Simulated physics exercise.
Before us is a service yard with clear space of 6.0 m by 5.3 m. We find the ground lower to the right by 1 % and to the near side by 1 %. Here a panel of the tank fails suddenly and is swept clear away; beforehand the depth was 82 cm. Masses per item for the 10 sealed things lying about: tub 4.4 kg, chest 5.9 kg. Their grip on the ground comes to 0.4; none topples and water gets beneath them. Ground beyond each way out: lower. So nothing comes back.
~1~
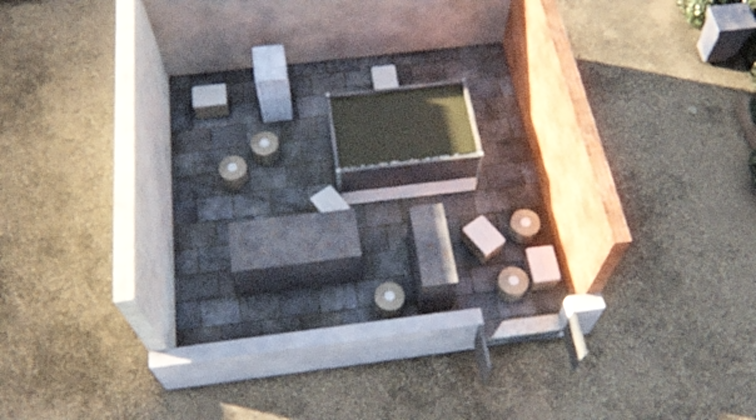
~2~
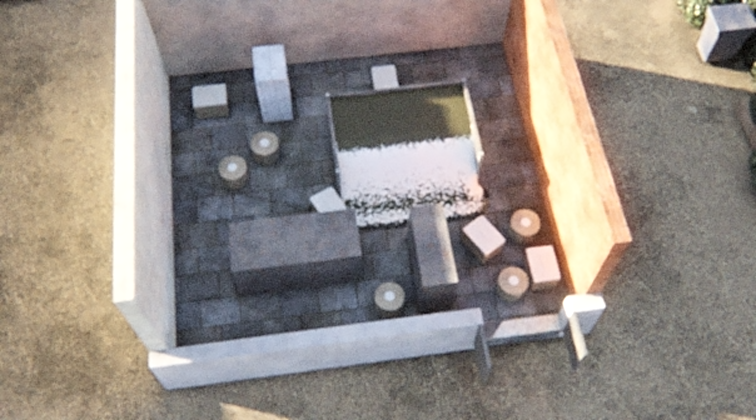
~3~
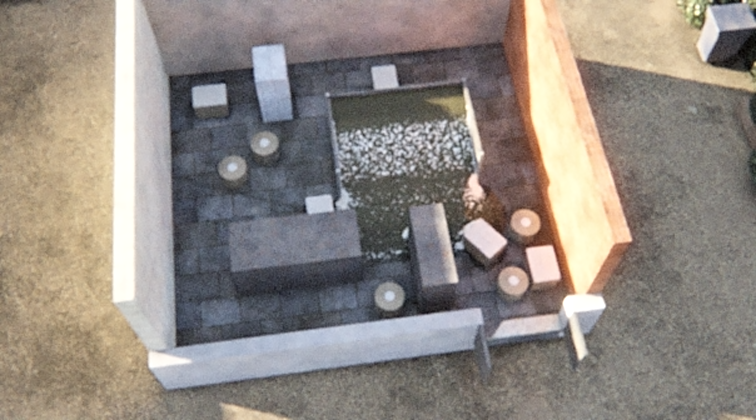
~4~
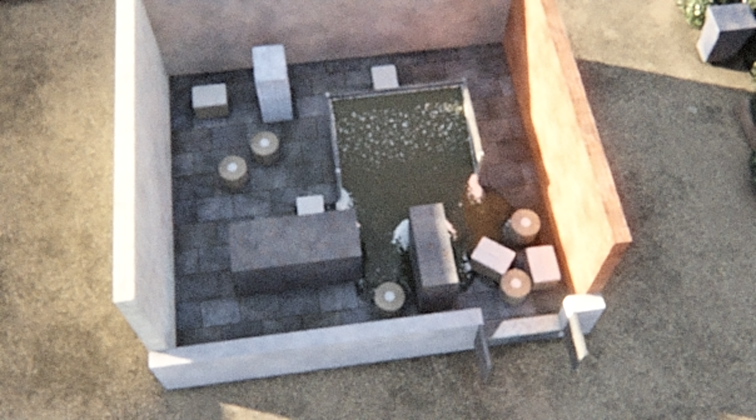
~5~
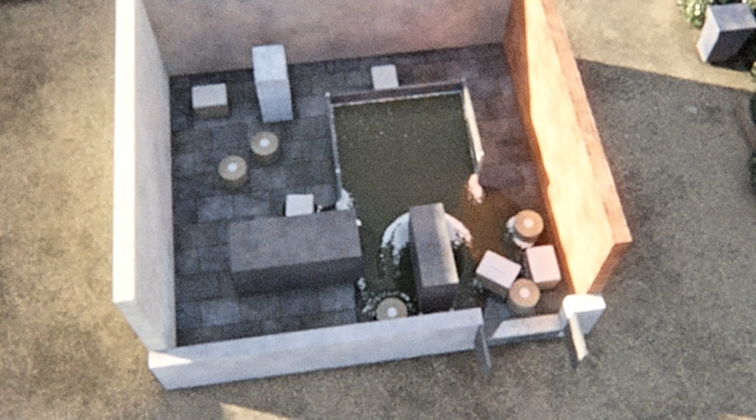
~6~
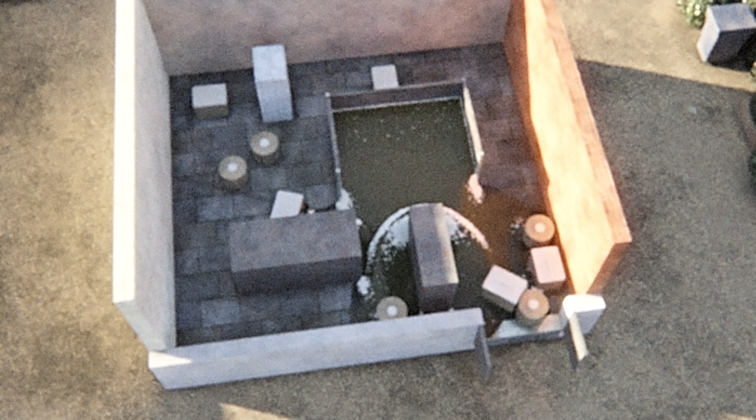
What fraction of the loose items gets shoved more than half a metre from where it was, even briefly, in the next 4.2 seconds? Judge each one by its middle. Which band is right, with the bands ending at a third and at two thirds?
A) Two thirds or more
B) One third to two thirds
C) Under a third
(A) Two thirds or more.
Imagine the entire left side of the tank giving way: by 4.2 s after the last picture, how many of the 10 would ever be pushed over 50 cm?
Count: 6.
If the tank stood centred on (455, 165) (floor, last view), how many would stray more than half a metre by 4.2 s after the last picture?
So the tally would be 6.
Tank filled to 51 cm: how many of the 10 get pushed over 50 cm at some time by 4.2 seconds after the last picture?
I count 6 of them in that case.
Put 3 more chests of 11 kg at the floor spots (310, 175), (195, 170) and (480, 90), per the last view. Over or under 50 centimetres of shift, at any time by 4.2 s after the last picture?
First stays inside, second goes beyond, third stays inside.
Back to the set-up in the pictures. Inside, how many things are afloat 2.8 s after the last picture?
Answer: 4.
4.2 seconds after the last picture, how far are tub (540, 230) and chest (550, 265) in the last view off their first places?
The first one 120 cm, the second one washed out.
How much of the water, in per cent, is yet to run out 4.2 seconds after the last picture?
Around 70 % of the water.
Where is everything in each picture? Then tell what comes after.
In the first picture, a chest at (484, 234) rests on the ground; a chest at (330, 204), on the bottom; 3.2 m2 under water; 0 of 10 have shifted.
In the second picture, a chest at (484, 234), on the bottom; a chest at (329, 205) rests on the ground, 3 cm from its start; 4.5 m2 under water; 0 of 10 have shifted.
In the third picture, a chest at (485, 238), on the bottom, 6 cm from its start; a chest at (320, 211), on the bottom, 21 cm from its start; water covers 5.9 m2; 2 of 10 have shifted.
In the fourth picture, a chest at (493, 255), on the bottom, 38 cm from its start; a chest at (311, 212) rests on the ground, 34 cm from its start; water covers 7.3 m2; 3 of 10 have shifted.
In the fifth picture, a chest at (498, 269), on the bottom, 62 cm from its start; a chest at (299, 211), on the bottom, 50 cm from its start; water covers 8.8 m2; 4 of 10 have shifted.
In the sixth picture, a chest at (505, 284) rests on the ground, 89 cm from its start; a chest at (286, 208) rests on the ground, 69 cm from its start; water covers 10.0 m2; 6 of 10 have shifted.
Then, 0.4 s after the last picture 3 of 10 are over 50 cm from their spots; 2 afloat.
Then, 1.5 s after the last picture 5 of 10 are over 50 cm from their spots; 3 afloat.
Then, 2.8 s after the last picture 7 of 10 are over 50 cm from their spots; 4 afloat.
Then, 4.2 s after the last picture 9 of 10 are over 50 cm from their spots, and 9 have been at some point; 6 afloat.
